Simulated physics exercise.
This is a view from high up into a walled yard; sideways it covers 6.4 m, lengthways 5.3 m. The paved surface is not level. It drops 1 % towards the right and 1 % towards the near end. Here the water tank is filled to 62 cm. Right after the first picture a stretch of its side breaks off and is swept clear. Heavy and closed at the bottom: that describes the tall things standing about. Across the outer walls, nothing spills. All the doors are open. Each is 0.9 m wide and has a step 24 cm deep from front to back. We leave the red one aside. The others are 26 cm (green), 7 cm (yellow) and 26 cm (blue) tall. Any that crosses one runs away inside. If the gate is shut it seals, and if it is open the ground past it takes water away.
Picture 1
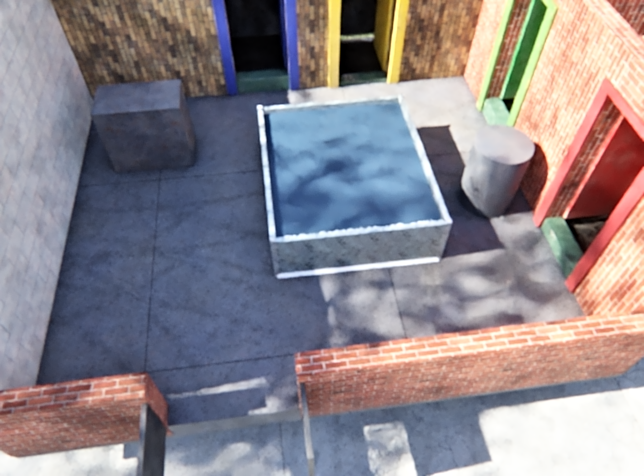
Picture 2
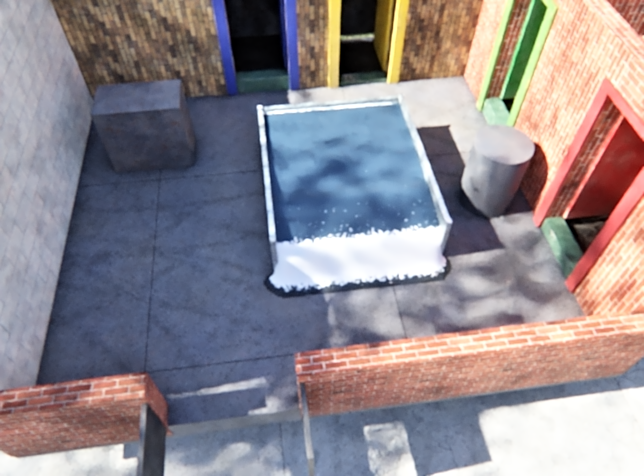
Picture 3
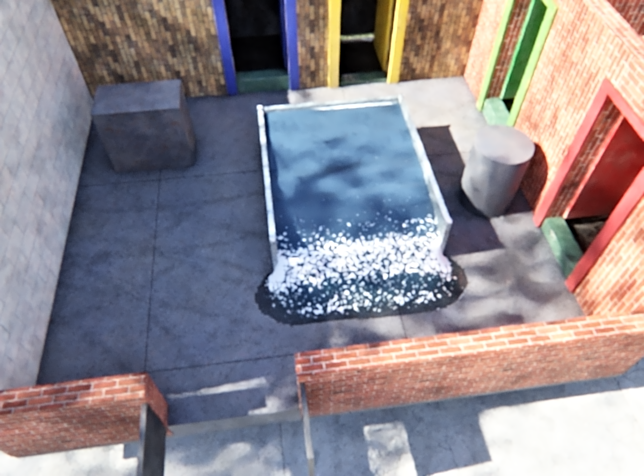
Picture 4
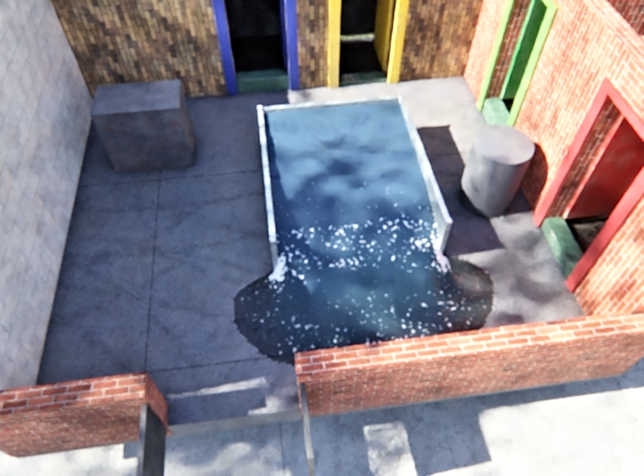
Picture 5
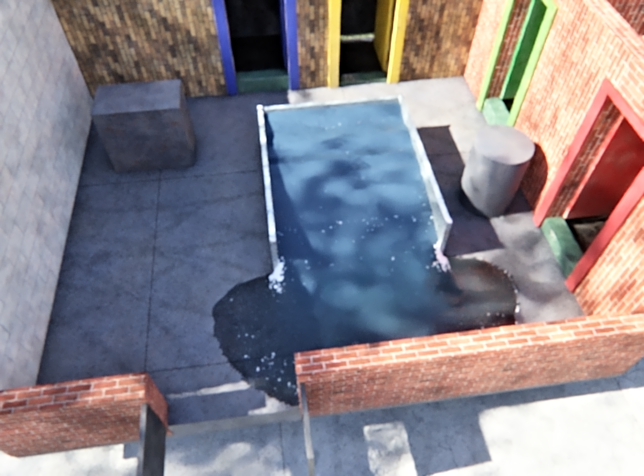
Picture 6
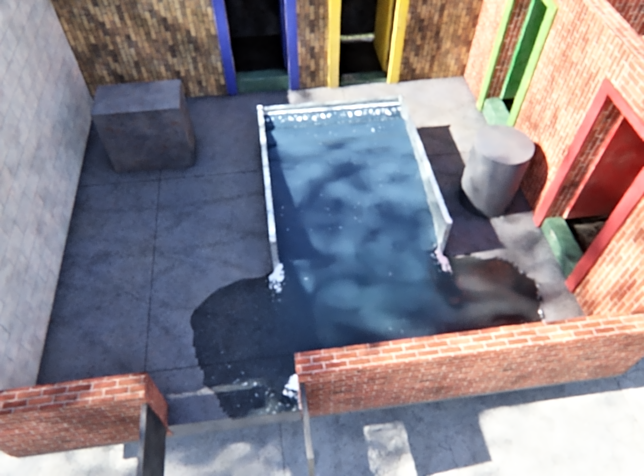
The footage shows a full rectangular water tank in a walled yard losing its near side, as white, foaming water pours out across the paving, then spreads in a dark sheet left, right and behind the low brick wall.
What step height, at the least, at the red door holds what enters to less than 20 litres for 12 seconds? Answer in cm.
A height of roughly 22 cm.
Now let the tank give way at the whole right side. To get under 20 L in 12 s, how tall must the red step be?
Then something near 31 cm.
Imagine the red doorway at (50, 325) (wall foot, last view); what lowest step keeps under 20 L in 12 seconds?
Something near 11.5 cm.
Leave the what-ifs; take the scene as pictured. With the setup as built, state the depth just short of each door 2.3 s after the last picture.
In cm - green: 5, red: 25, yellow: 0, blue: 0.
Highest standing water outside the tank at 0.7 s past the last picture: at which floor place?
About (379, 361).
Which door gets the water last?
Door: Blue.
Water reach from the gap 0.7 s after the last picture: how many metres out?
Around 3.2 m out.
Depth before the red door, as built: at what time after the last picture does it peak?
At roughly 3.5 s.
Then, 0.7 s after the last picture water covers 25 % of the floor, deepest (48 cm) near (379, 361); it has not reached the red door.
Then, 2.3 s after the last picture water covers 45 % of the floor, deepest (42 cm) near (580, 351); 25 cm at the red door, 5 litres in over its 20 cm step.
Then, 11.3 s after the last picture water covers 100 % of the floor, deepest (12 cm) near (595, 349); 11 cm at the red door, 35 litres in over its 20 cm step.
At the red door as built, the water peaked near 27 cm, 3.3 s after the last picture.
Run again over the same 12 s with other heights there, 55 litres in over 18 cm, 10 litres over 24.5 cm. The limit of 20 litres is kept from about 22 cm up.
